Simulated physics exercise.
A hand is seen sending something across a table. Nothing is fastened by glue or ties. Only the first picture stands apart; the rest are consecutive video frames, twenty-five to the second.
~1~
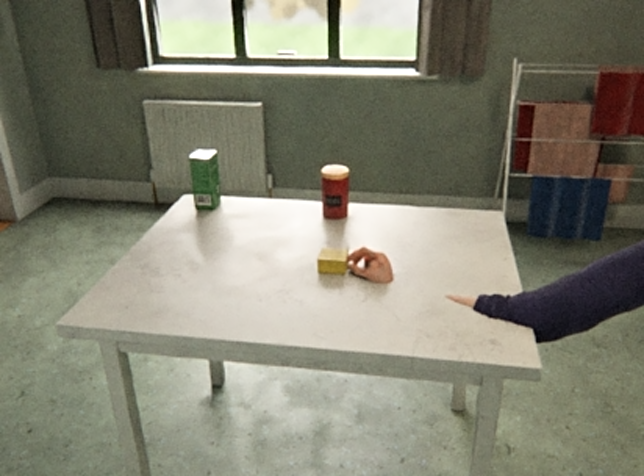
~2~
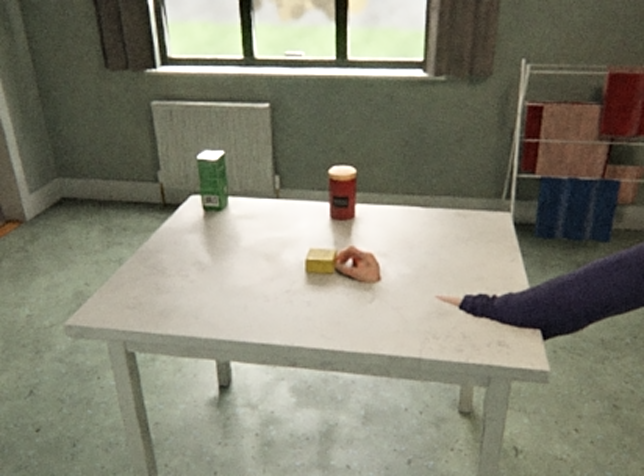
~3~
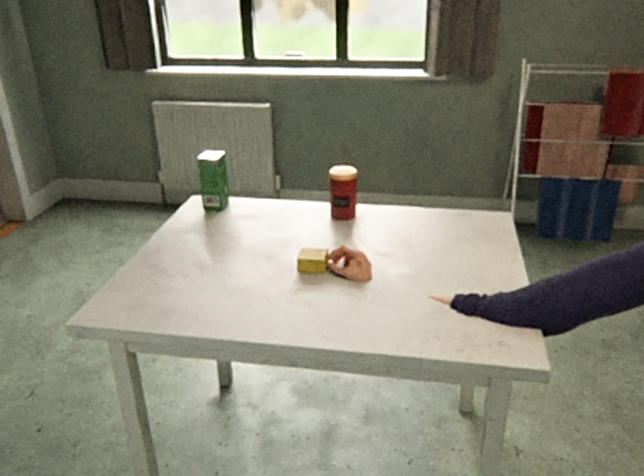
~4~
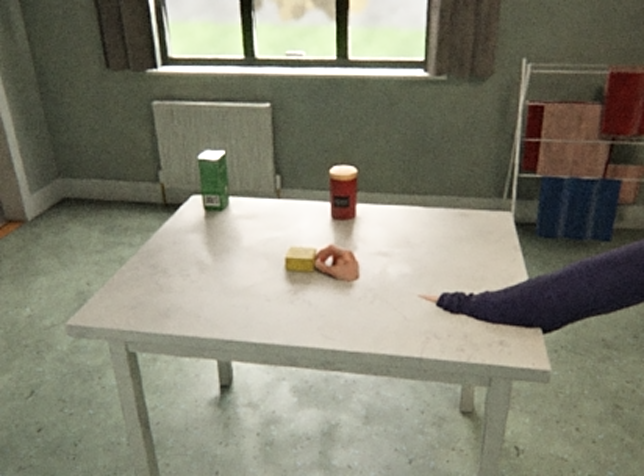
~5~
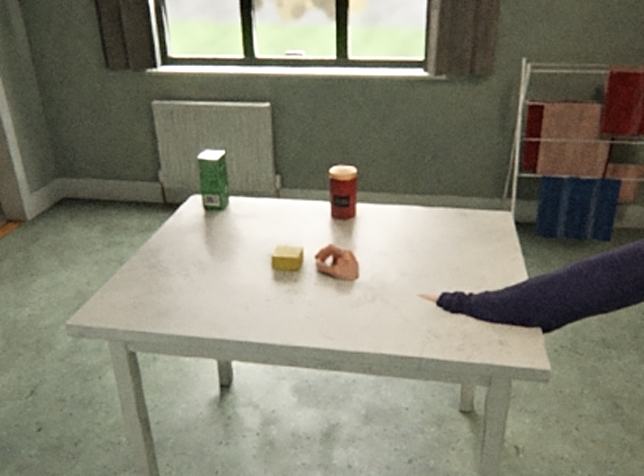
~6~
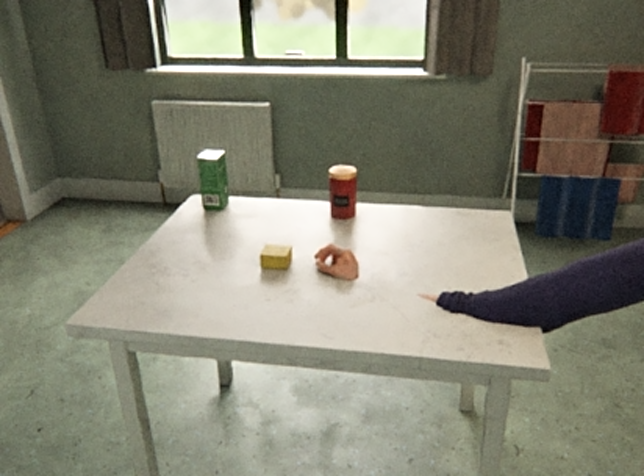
Yellow block sliding left across a white table, pushed by a hand, then moving on alone as the hand stays behind.
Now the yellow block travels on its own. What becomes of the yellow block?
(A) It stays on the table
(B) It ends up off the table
It stays on the table.
Then, 0.10 s on from there, yellow block shifted well along near (256, 255).
Then, 0.20 s on from there, yellow block shifted well along near (248, 255).
In the end, moved from the start, yellow block. At the end, from the last picture's camera, yellow block near (247, 255).
